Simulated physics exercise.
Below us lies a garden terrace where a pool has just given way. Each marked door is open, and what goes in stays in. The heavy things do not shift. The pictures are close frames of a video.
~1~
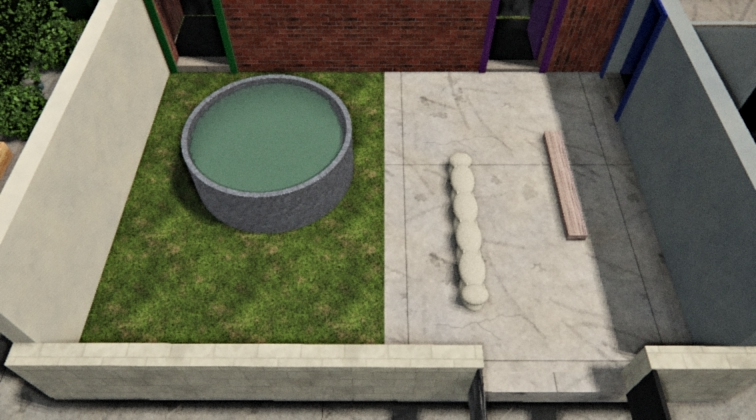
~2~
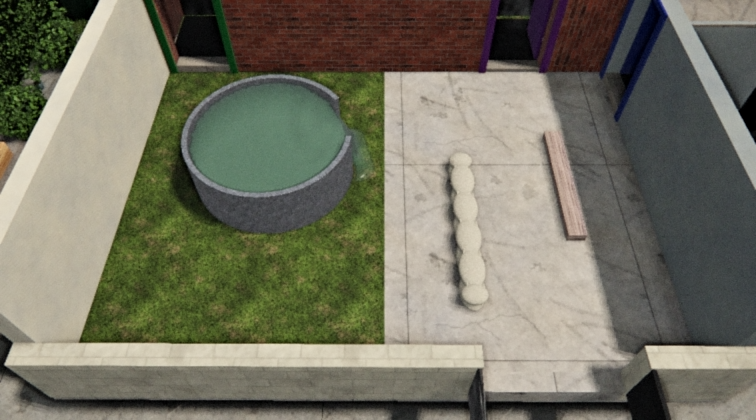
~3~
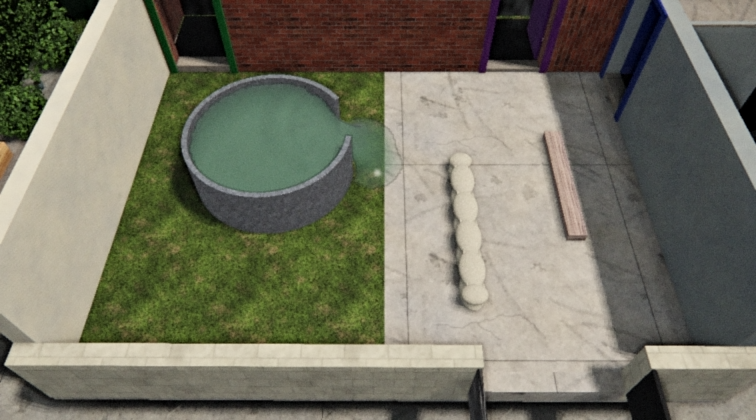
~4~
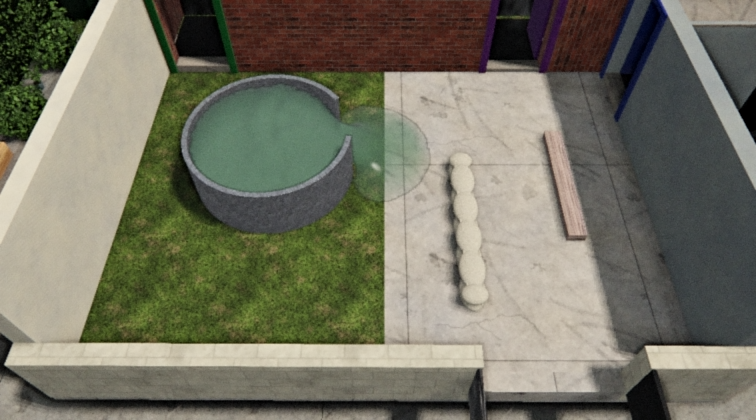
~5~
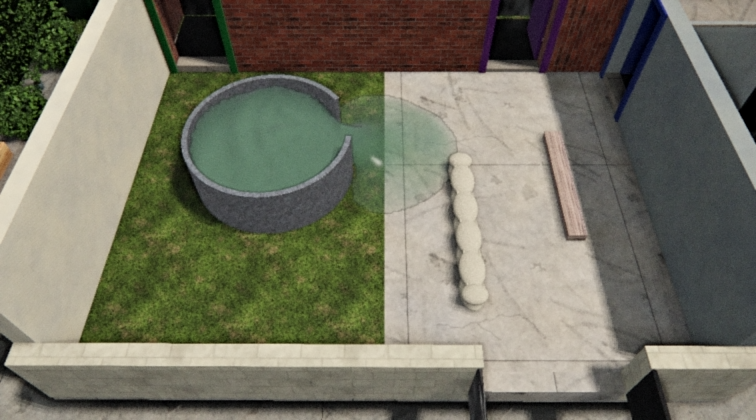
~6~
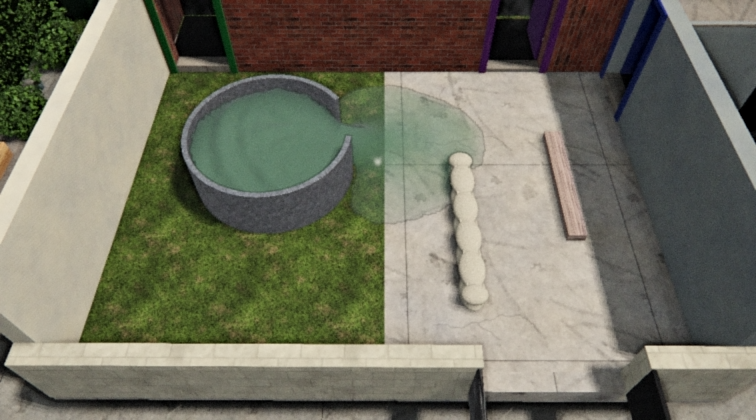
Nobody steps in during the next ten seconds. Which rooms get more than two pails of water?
The purple door floods; the green door holds within the limit; the blue door floods.
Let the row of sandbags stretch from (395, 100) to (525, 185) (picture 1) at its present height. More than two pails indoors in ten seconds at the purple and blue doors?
In short: The purple door holds; the blue door stays under.
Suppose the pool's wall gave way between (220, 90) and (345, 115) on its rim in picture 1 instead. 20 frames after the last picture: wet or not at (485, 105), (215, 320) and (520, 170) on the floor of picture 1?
In turn: Covered, no water, covered.
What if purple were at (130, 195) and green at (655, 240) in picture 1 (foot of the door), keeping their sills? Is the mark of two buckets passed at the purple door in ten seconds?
One by one: Purple keeps below it.
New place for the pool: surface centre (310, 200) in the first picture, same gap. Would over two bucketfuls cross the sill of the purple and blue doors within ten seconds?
In short: Purple is over; blue keeps below it.
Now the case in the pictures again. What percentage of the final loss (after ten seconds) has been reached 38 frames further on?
Roughly 60 per cent.
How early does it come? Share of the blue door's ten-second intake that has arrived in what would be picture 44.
I make it 100 per cent.
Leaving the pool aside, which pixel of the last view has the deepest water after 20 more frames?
I would point to (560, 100).
A moment on, water covers 25 % of the floor; the purple door wet at the sill, nothing in, the green door not reached, the blue door not reached.
Next, water covers 40 % of the floor; the purple door under two buckets in, the green door not reached, the blue door under two buckets in.
Then, water covers 55 % of the floor; the purple door over two buckets in, the green door not reached, the blue door far over two buckets in.
Later, water covers 75 % of the floor; the purple door over two buckets in, the green door not reached, the blue door far over two buckets in.
In the end, water covers 90 % of the floor; the purple door far over two buckets in, the green door wet at the sill, nothing in, the blue door far over two buckets in.
